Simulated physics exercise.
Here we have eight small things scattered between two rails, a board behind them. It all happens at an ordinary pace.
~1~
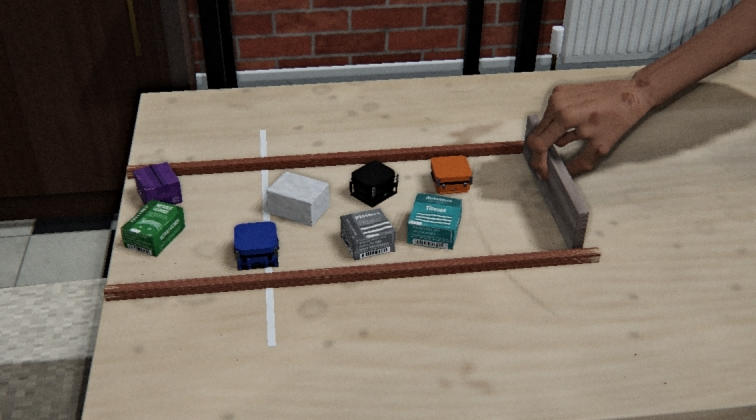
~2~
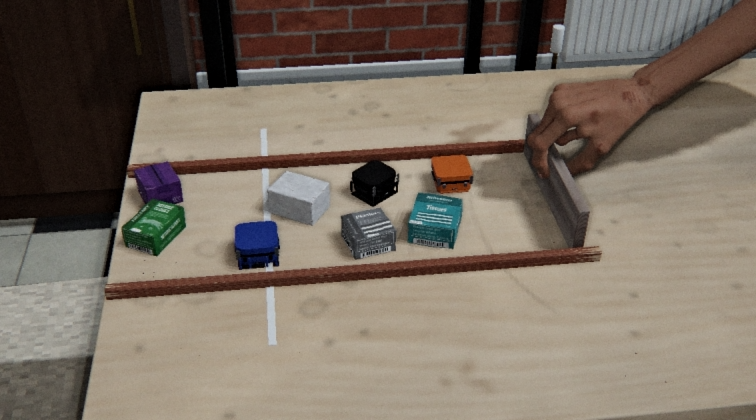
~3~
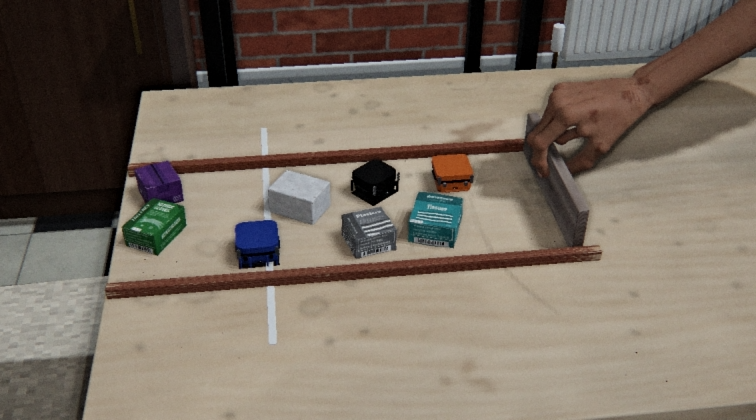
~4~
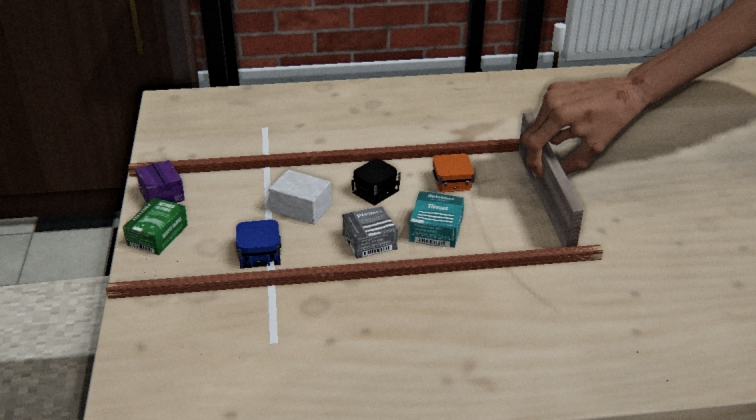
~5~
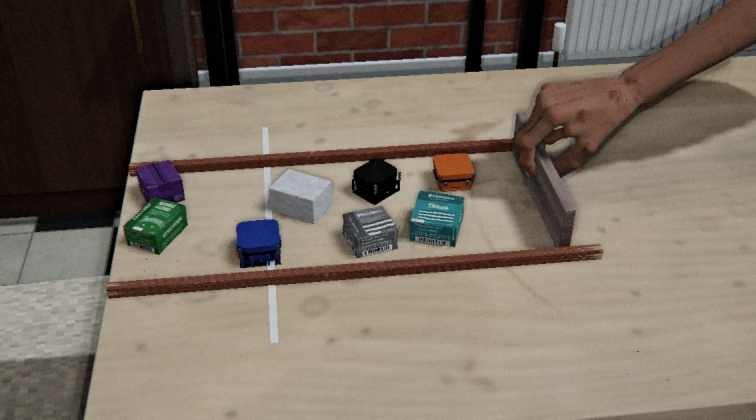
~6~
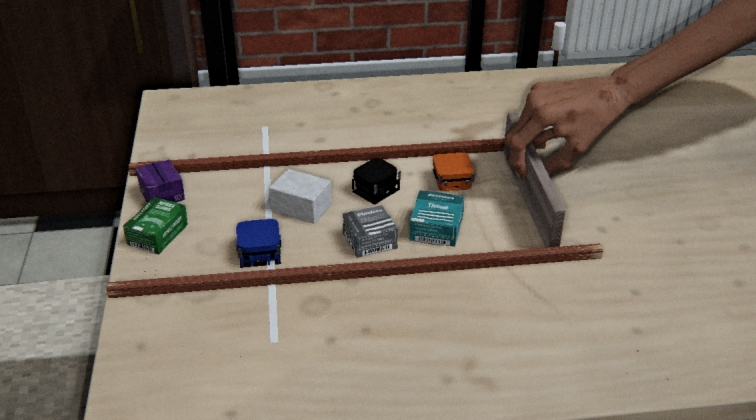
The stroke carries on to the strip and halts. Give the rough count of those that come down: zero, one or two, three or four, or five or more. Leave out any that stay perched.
Outcome: The number that fall off is zero.
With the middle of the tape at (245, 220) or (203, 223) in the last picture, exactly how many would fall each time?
The counts: 0 and 3.
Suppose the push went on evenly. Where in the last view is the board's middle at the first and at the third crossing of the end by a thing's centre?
About (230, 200), then (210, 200).
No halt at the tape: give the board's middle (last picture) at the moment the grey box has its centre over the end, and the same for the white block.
Its middle is around (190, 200) and around (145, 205).
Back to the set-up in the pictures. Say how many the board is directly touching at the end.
The number is 3.
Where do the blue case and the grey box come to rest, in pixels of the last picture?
About (153, 254), and the other about (198, 245).
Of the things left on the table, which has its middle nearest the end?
That is the green box.
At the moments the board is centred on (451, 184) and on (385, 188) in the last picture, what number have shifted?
First 2, then 4.
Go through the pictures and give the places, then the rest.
In the first picture, purple box (158, 187); green box (154, 227); blue case (257, 247); board (553, 180); tape (267, 221).
In the second picture, green box (155, 227); turquoise box (436, 220).
In the third picture, blue case (258, 245); grey box (369, 232).
In the fourth picture, purple box (160, 185); white block (301, 197).
In the fifth picture, green box (157, 225); board (541, 178).
In the sixth picture, purple box (160, 184); green box (157, 225); blue case (259, 243); board (531, 178); tape (269, 218).
Soon after, none off yet; purple box at rest near (160, 184); green box at rest near (157, 225); blue case at rest near (259, 243).
After that, none off yet; purple box at rest near (160, 184); green box at rest near (157, 225); blue case displaced a little near (238, 245).
In the end, the number that fall off is zero.
